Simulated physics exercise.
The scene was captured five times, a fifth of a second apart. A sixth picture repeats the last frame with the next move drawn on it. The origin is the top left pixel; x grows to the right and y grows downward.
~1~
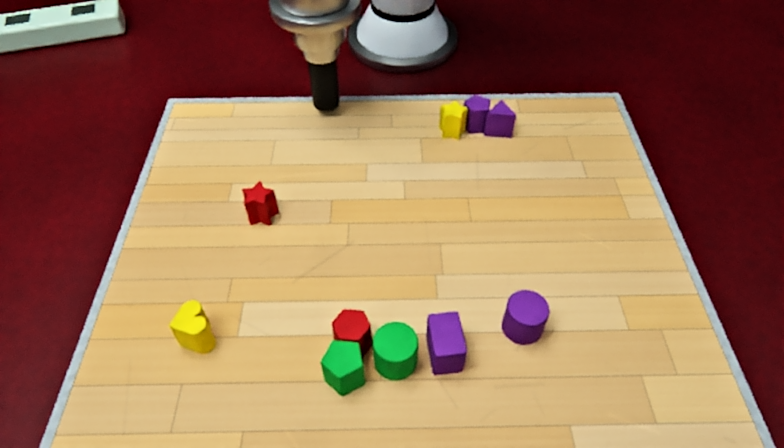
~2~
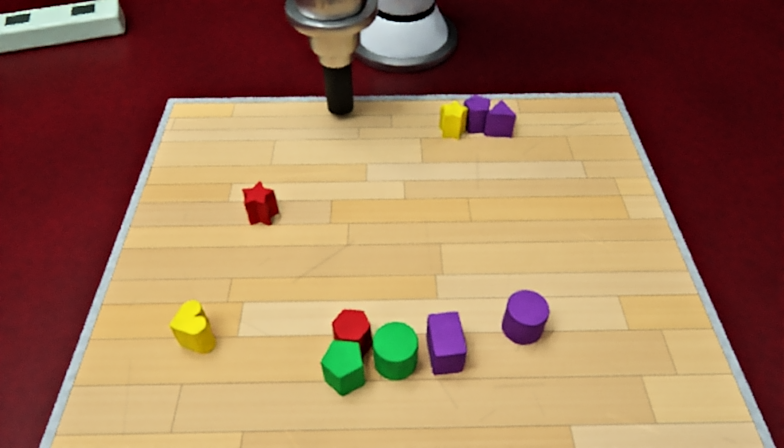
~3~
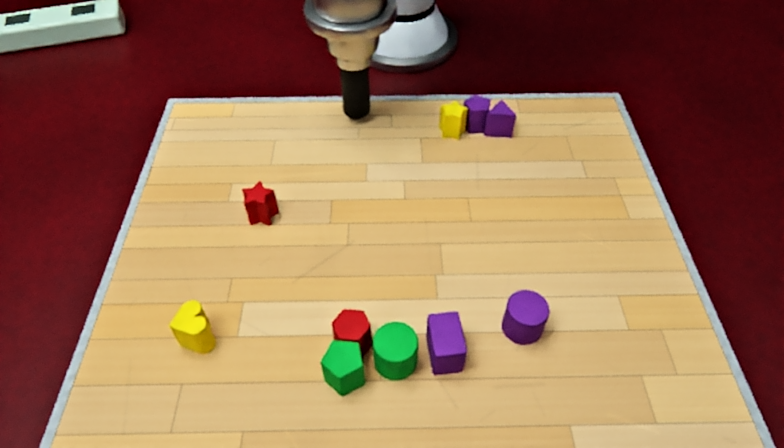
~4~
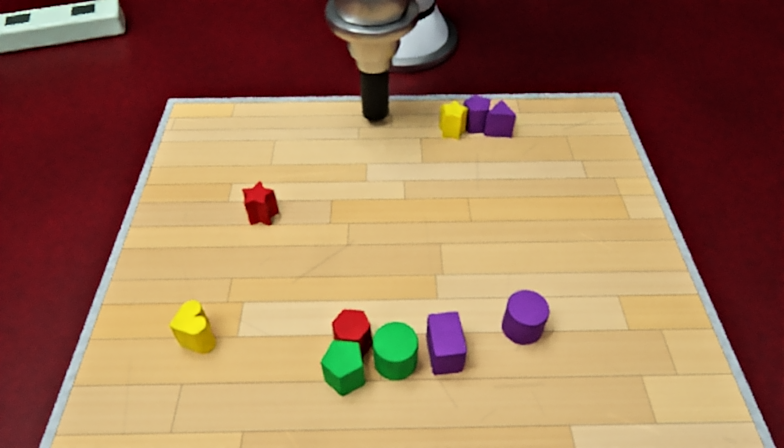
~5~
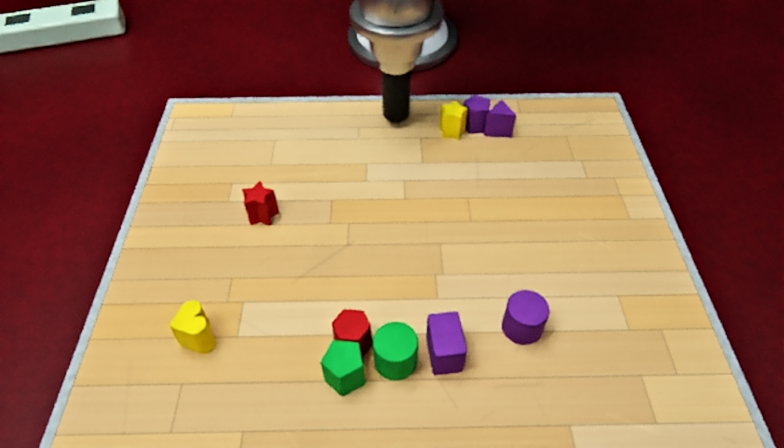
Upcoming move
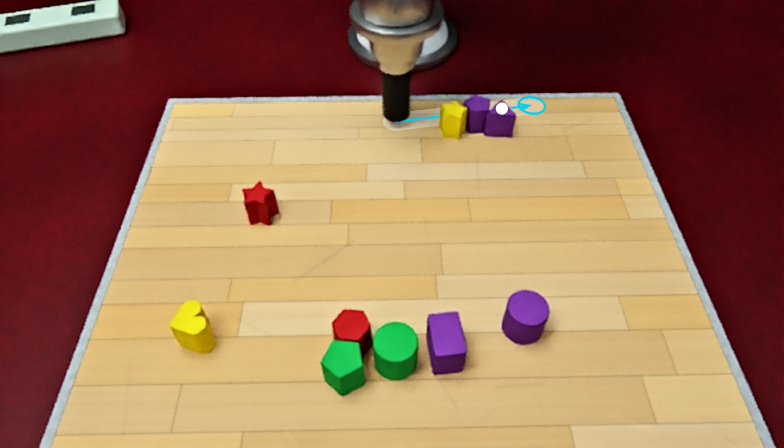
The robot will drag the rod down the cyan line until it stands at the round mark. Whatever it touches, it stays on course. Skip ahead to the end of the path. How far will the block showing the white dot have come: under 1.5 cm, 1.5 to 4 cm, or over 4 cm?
Ends under 1.5 cm away.
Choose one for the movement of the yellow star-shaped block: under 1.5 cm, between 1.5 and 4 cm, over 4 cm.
Offset: Below 1.5 cm.
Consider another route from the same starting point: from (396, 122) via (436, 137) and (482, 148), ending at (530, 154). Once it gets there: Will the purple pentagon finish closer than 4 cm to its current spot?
Yes, that is how it ends up.
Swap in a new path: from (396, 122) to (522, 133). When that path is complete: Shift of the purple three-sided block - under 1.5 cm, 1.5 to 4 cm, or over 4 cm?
Of the three bands, it's over 4 cm.
Drawn move, from (396, 122) directly to (532, 105); the dot is on the purple three-sided block.
The first path, step by step. One third of the way, rod at (444, 108); nothing pushed yet.
Two thirds of the way, rod at (489, 103); purple pentagon at (489, 105), turned 30° clockwise; purple three-sided block at (508, 112).
At the end, rod at (534, 97); yellow star-shaped block still; purple pentagon at (489, 105), turned 30° clockwise; purple three-sided block at (508, 112).
